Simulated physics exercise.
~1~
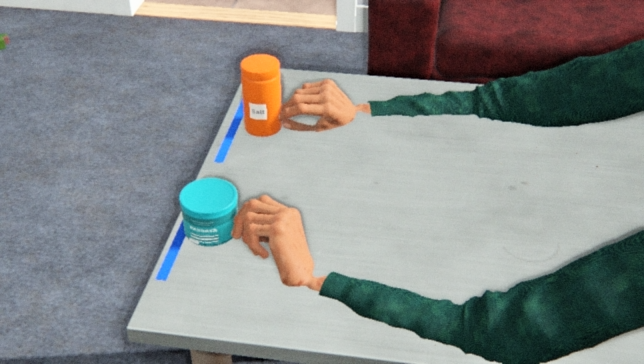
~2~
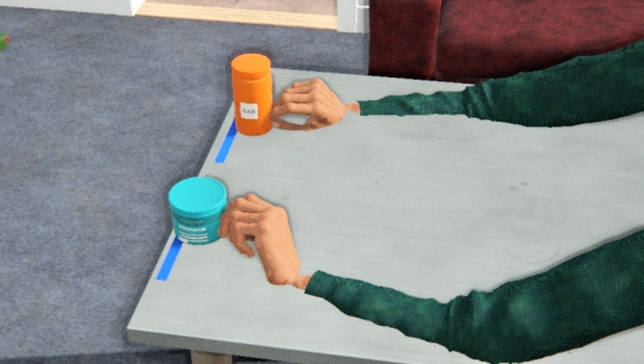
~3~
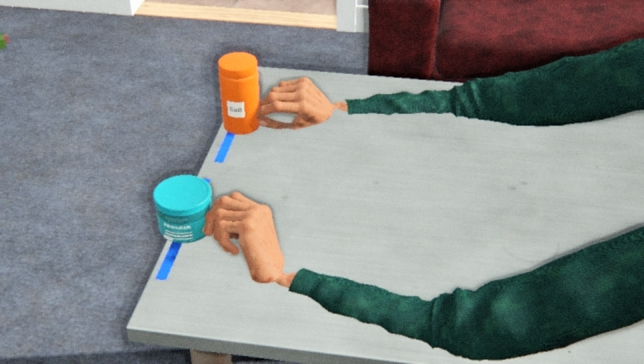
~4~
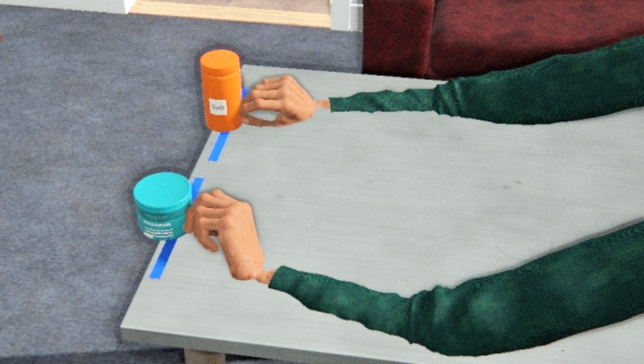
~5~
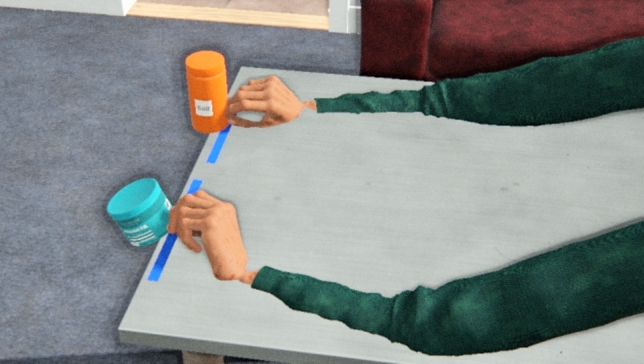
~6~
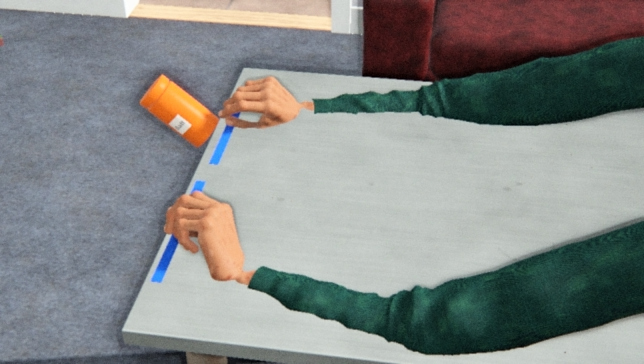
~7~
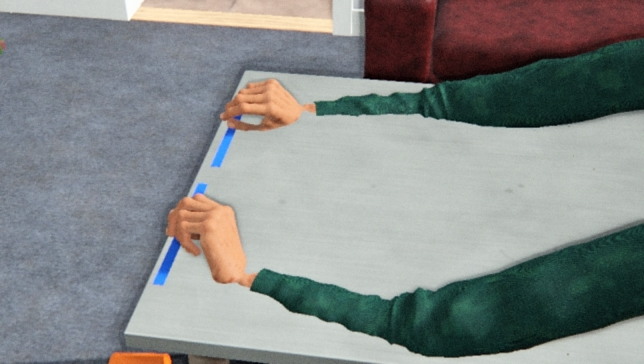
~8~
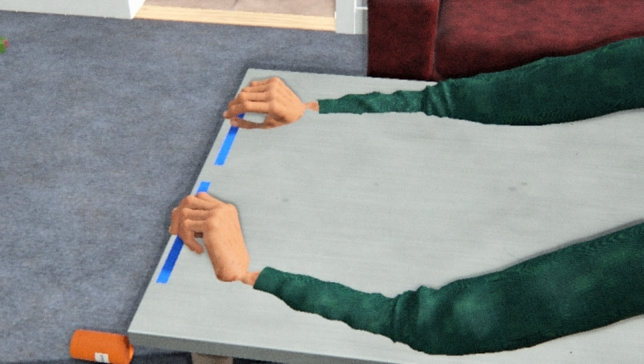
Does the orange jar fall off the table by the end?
Yes, the orange jar tips over the left edge and falls off the table, just after the turquoise tub goes over.
